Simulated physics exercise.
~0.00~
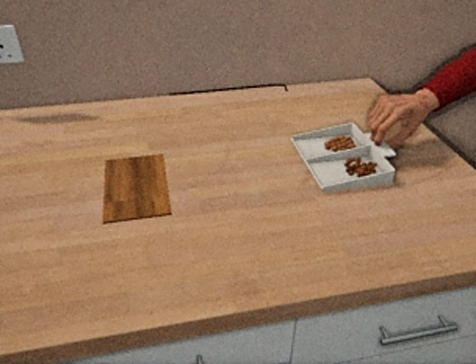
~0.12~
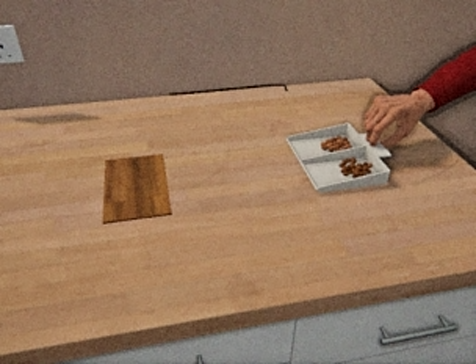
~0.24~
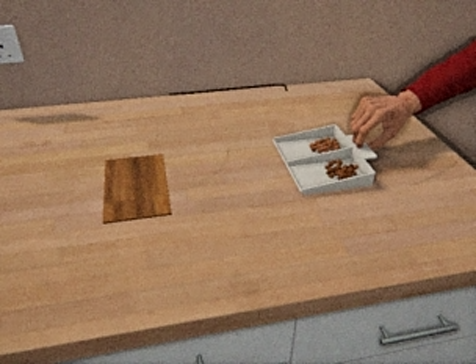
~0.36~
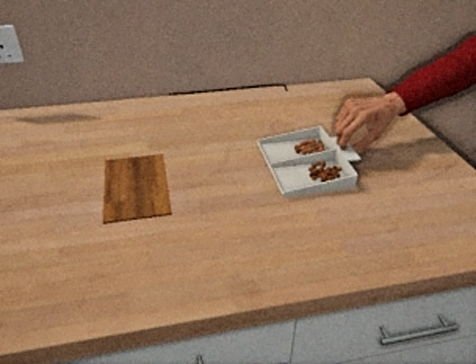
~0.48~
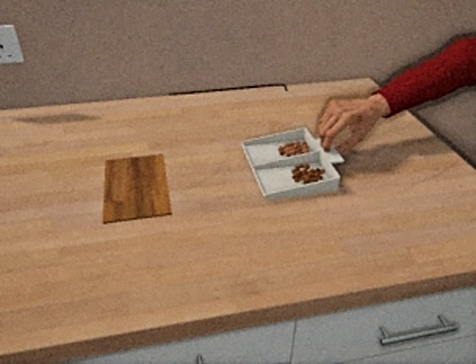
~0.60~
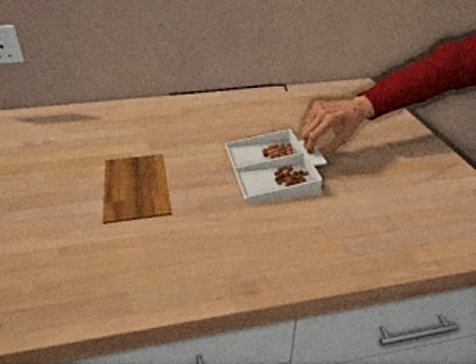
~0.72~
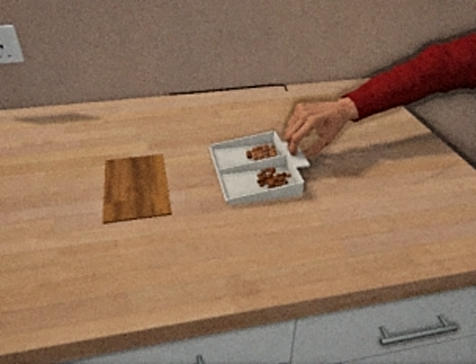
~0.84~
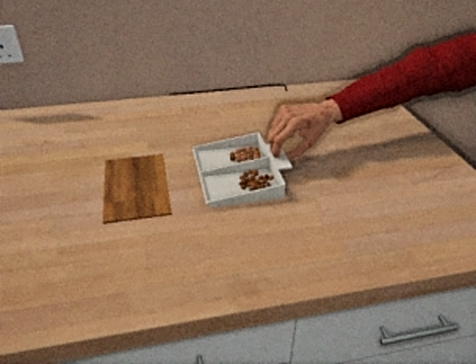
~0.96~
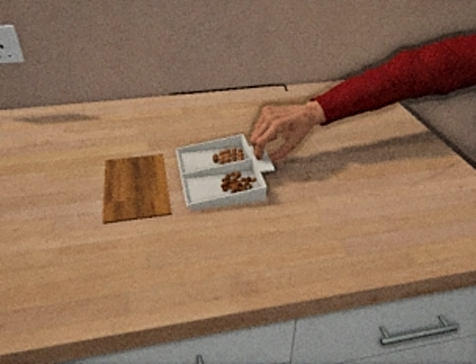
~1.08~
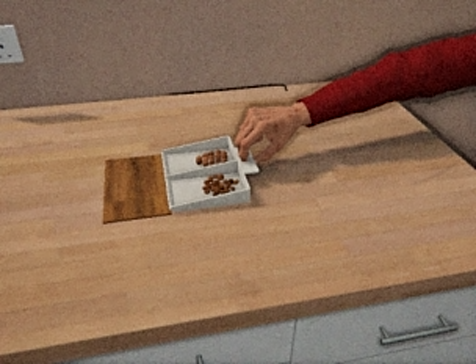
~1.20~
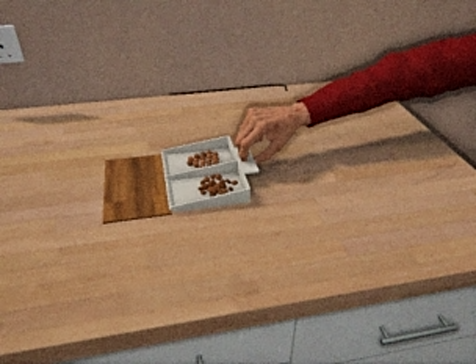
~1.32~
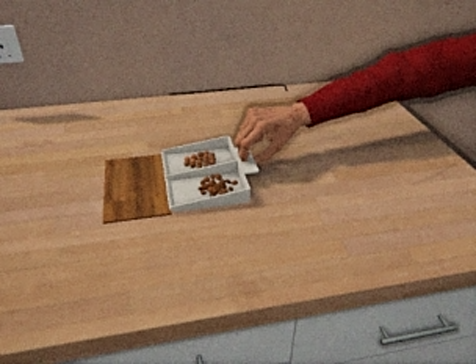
The footage shows a hand in a red sleeve sliding a shallow white tray with two batches of small brown pieces leftward across a wooden countertop until it stops against a flat dark board, the farther batch shifting slightly toward the board and both batches remaining inside.
